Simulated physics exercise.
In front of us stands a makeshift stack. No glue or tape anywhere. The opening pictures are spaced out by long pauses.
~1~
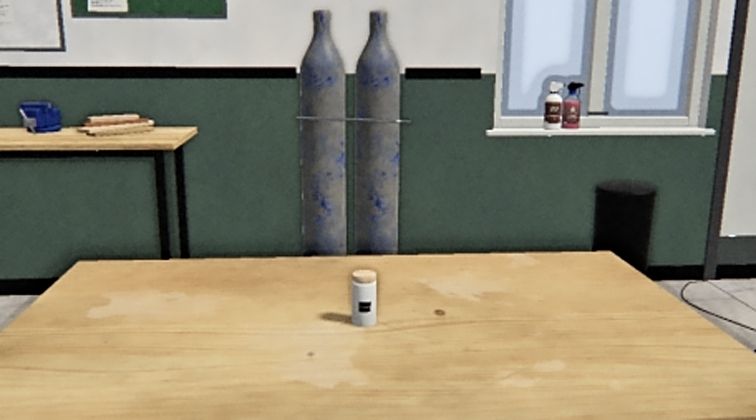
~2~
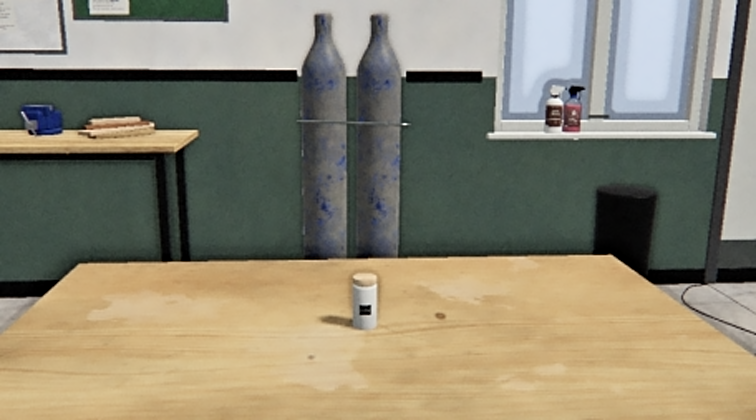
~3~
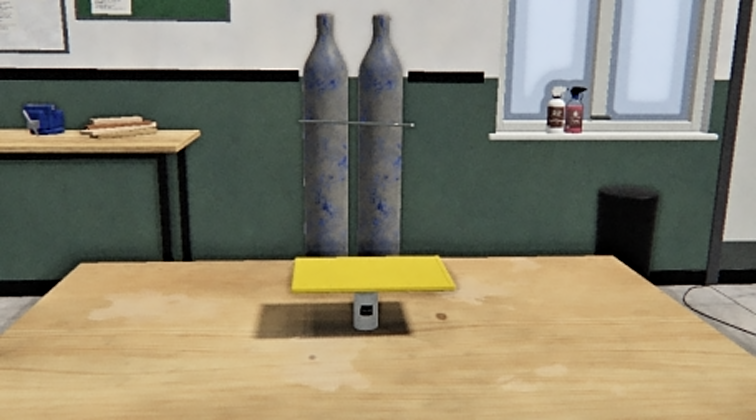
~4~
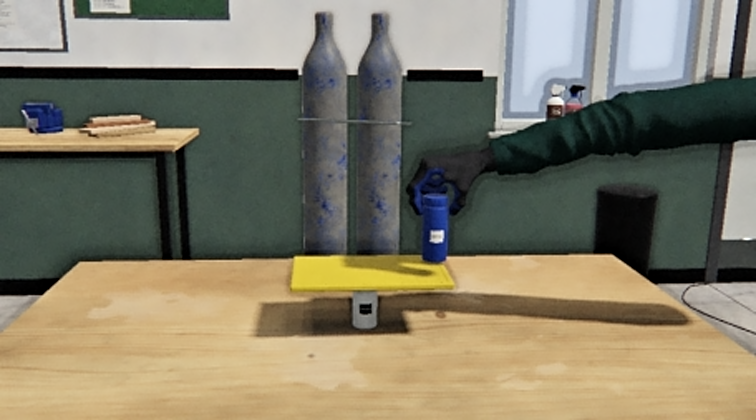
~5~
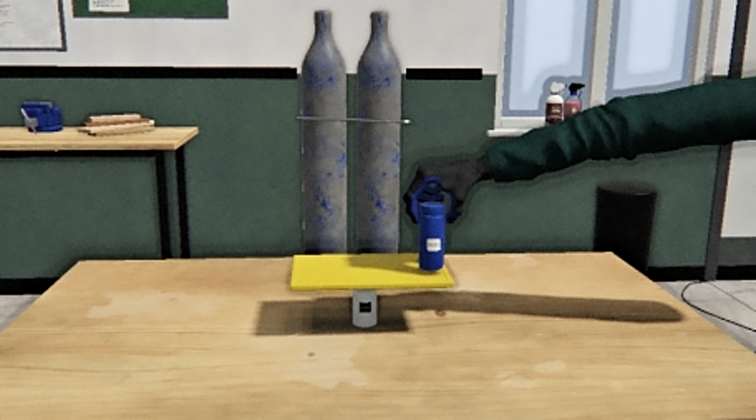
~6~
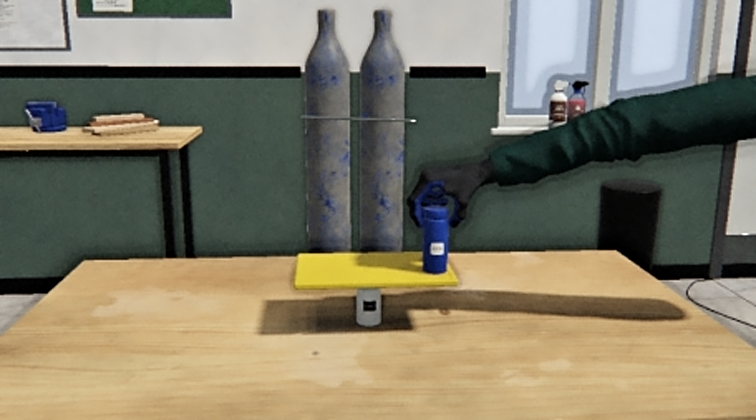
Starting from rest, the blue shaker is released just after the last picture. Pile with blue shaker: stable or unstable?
Something drops or tips.
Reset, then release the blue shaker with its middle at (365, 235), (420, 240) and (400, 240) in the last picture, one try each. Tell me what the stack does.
It remains upright first, goes over second and goes over third.
Then, 0.50 s after the last picture, blue shaker now fallen; yellow lid tipped 36° from how it was; white shaker slid a little.
Then, 0.60 s after the last picture, yellow lid now fallen; white shaker slid about its own width.
By the end, fallen, yellow lid and blue shaker; moved from the start, white shaker. The stack comes apart.
